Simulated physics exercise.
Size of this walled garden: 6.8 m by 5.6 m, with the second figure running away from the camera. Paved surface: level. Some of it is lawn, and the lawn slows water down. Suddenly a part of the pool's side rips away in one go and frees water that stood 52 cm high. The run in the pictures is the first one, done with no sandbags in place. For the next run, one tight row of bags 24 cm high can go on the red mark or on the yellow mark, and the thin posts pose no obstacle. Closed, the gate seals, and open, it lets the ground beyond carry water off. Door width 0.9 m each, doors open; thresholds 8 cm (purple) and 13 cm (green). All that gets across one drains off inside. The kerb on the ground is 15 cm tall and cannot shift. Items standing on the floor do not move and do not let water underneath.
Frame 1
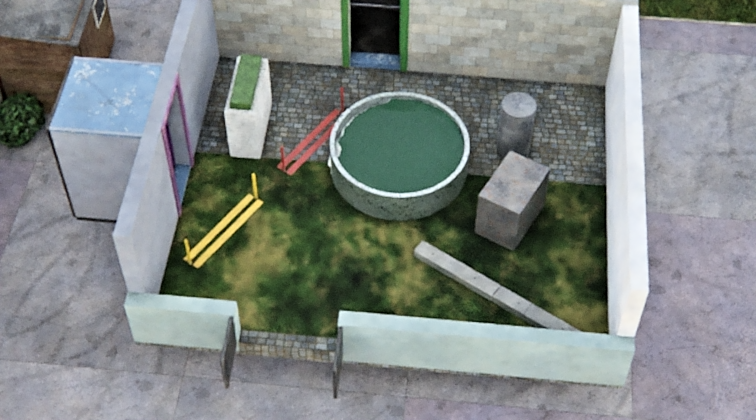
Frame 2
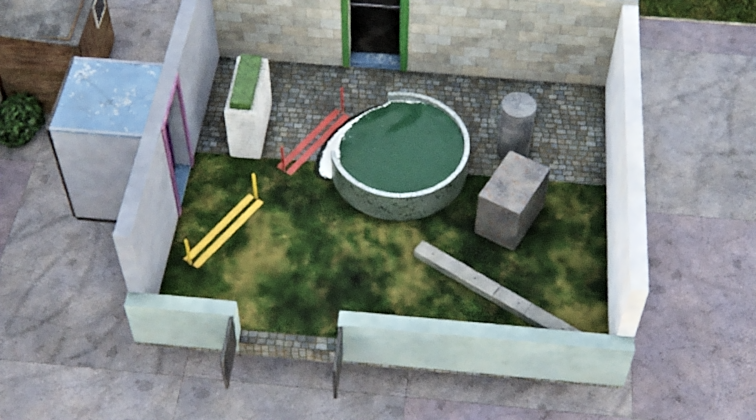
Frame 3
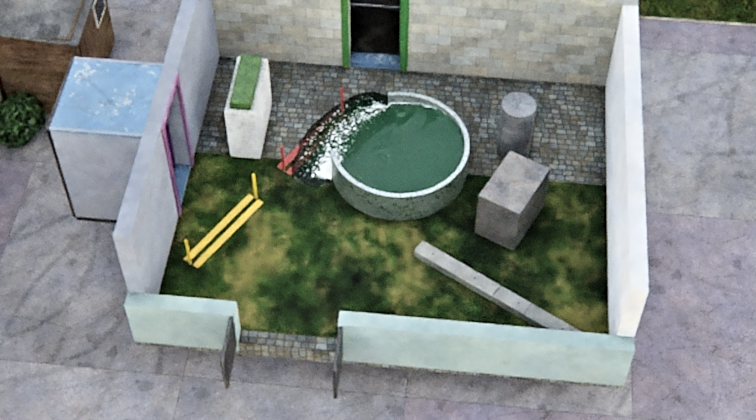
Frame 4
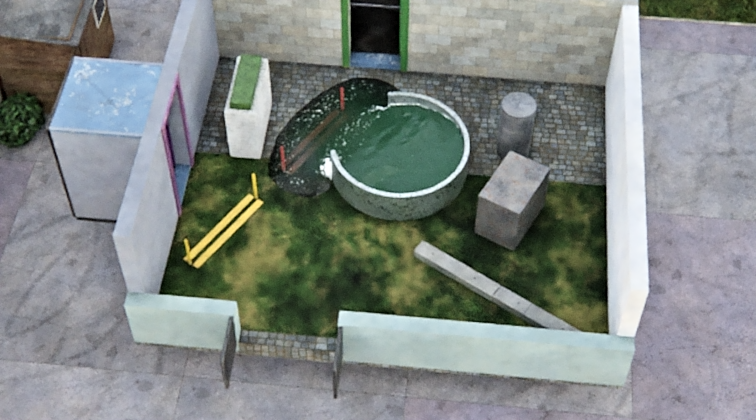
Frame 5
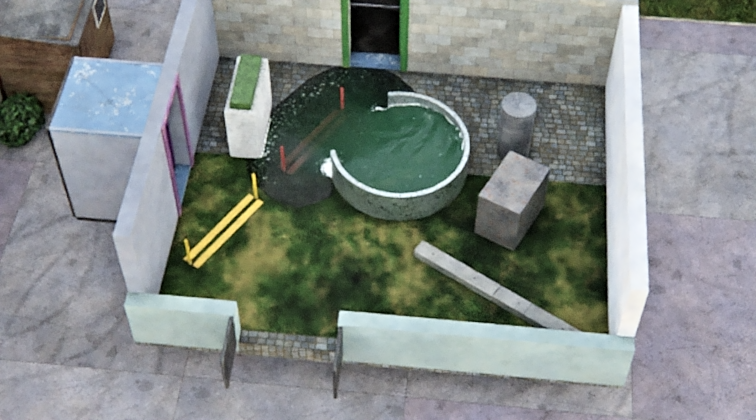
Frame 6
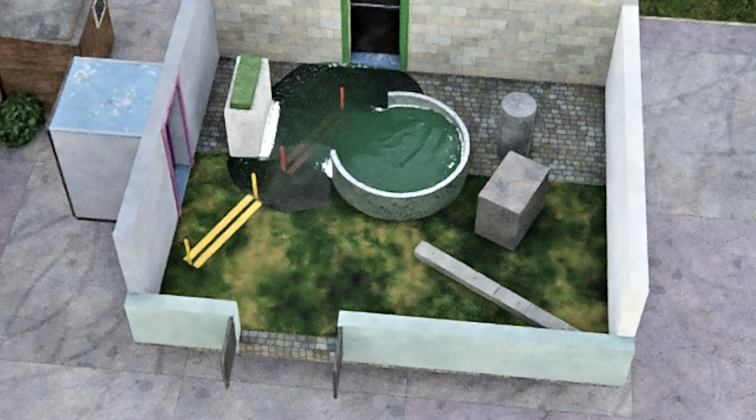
At the start, a round pool of green water stands intact in a walled garden beside red and yellow benches. Its left side breaks open and white, foaming water bursts out over the red bench. The dark sheet then spreads across the paving and grass, reaching the white block at left.
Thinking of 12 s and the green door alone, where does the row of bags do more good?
On the yellow mark.
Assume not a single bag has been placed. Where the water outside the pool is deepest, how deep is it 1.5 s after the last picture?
Max depth: Close to 40 cm.
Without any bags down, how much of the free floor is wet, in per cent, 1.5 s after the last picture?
Wet share: Near 30 %.
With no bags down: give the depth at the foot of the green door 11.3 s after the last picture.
The depth there is around 3.5 cm.
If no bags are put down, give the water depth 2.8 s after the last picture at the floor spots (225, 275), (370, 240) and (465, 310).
Depths: About 3, 0, 0 cm.
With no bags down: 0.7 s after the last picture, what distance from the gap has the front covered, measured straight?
Call it close to 3.0 m.
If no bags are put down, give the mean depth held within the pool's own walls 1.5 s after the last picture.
Mean depth comes to around 21 centimetres.
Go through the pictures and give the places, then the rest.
The pool at (400, 146) is whole and still, 52 cm deep, in the first frame.
Water pours out at (348, 132) and has run 0.9 m, to (323, 176); typically 6 cm deep outside, 52 cm at the pool's back, in the second frame.
The front is at (300, 177), 1.1 m from the gap at (348, 133); 1.2 m2 of floor is under water; 52 cm left at the back of the pool, in the third frame.
Water pours out at (348, 134) and has run 1.4 m, to (275, 175); typically 7 cm deep outside, 52 cm at the pool's back, in the fourth frame.
Water pours out at (348, 134) and has run 1.7 m, to (256, 176); typically 5 cm deep outside, 52 cm at the pool's back, in the fifth frame.
The front is at (233, 165), 2.0 m from the gap at (348, 134); 5.0 m2 of floor is under water; 46 cm left at the back of the pool, in the sixth frame.
Then, 0.7 s after the last picture water covers 20 % of the floor and is deepest (42 cm) near (220, 57) in the run without bags; in at the green door, 1 L with no bags, 14 L with the row on red, 2 L on yellow.
Then, 1.5 s after the last picture water covers 30 % of the floor and is deepest (40 cm) near (230, 57) in the run without bags; in at the green door, 4 L with no bags, 60 L with the row on red, 4 L on yellow.
Then, 2.8 s after the last picture water covers 45 % of the floor and is deepest (23 cm) near (227, 72) in the run without bags; in at the green door, 8 L with no bags, 89 L with the row on red, 7 L on yellow.
Then, 6.3 s after the last picture water covers 75 % of the floor and is deepest (10 cm) near (153, 321) in the run without bags; in at the green door, 8 L with no bags, 92 L with the row on red, 8 L on yellow.
Then, 11.3 s after the last picture water covers 95 % of the floor and is deepest (6 cm) near (380, 341) in the run without bags; in at the green door, 8 L with no bags, 92 L with the row on red, 8 L on yellow.
